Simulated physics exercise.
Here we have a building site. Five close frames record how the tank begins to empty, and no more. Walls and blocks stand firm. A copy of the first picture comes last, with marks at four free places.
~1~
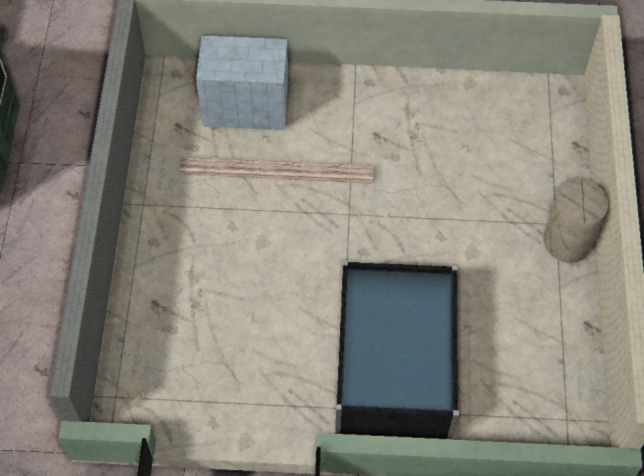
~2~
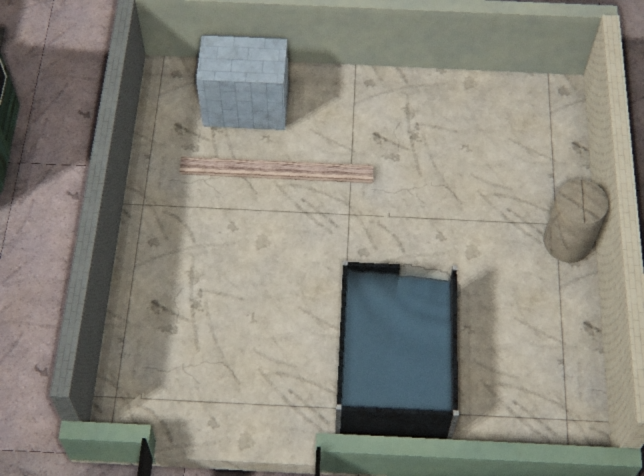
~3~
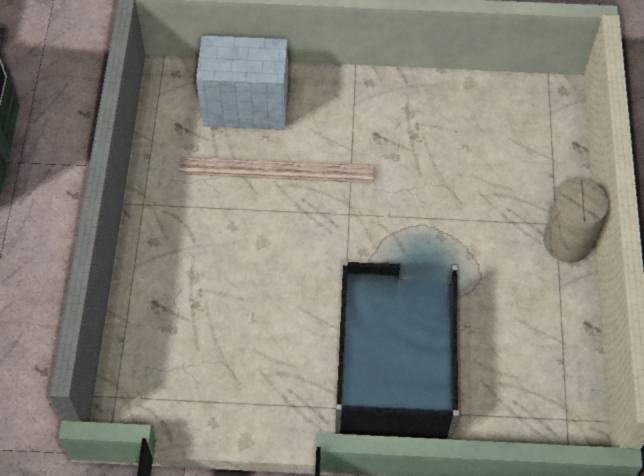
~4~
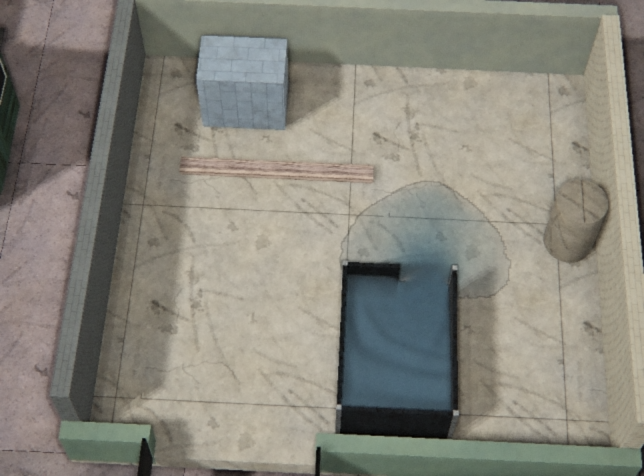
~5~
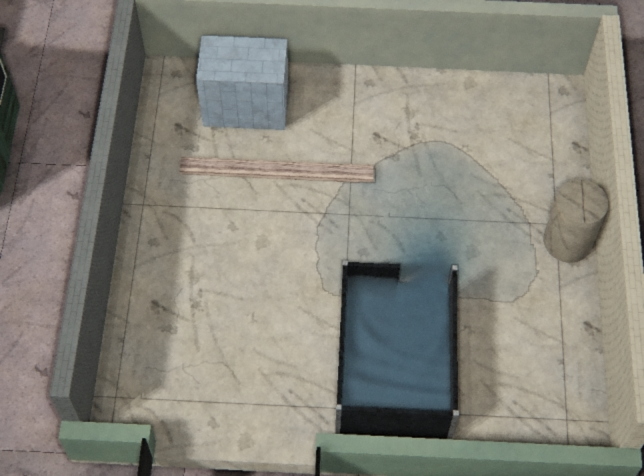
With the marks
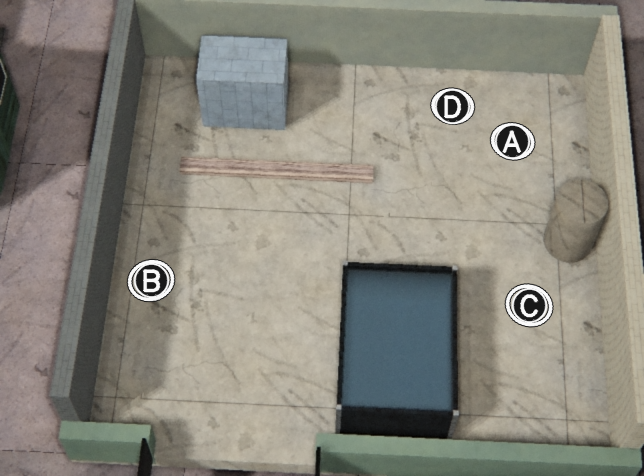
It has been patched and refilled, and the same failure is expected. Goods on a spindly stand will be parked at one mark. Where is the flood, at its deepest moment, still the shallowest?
Take B.
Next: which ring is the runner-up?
That would be C.
In white, A at (512, 141); B at (151, 280); C at (529, 305); D at (452, 106).
If A is chosen, the water peaks at about 30 % of the depth that stood in the tank.
If B is chosen, the water peaks at about 6 % of the depth that stood in the tank.
If C is chosen, the water peaks at about 9 % of the depth that stood in the tank.
If D is chosen, the water peaks at about 26 % of the depth that stood in the tank.
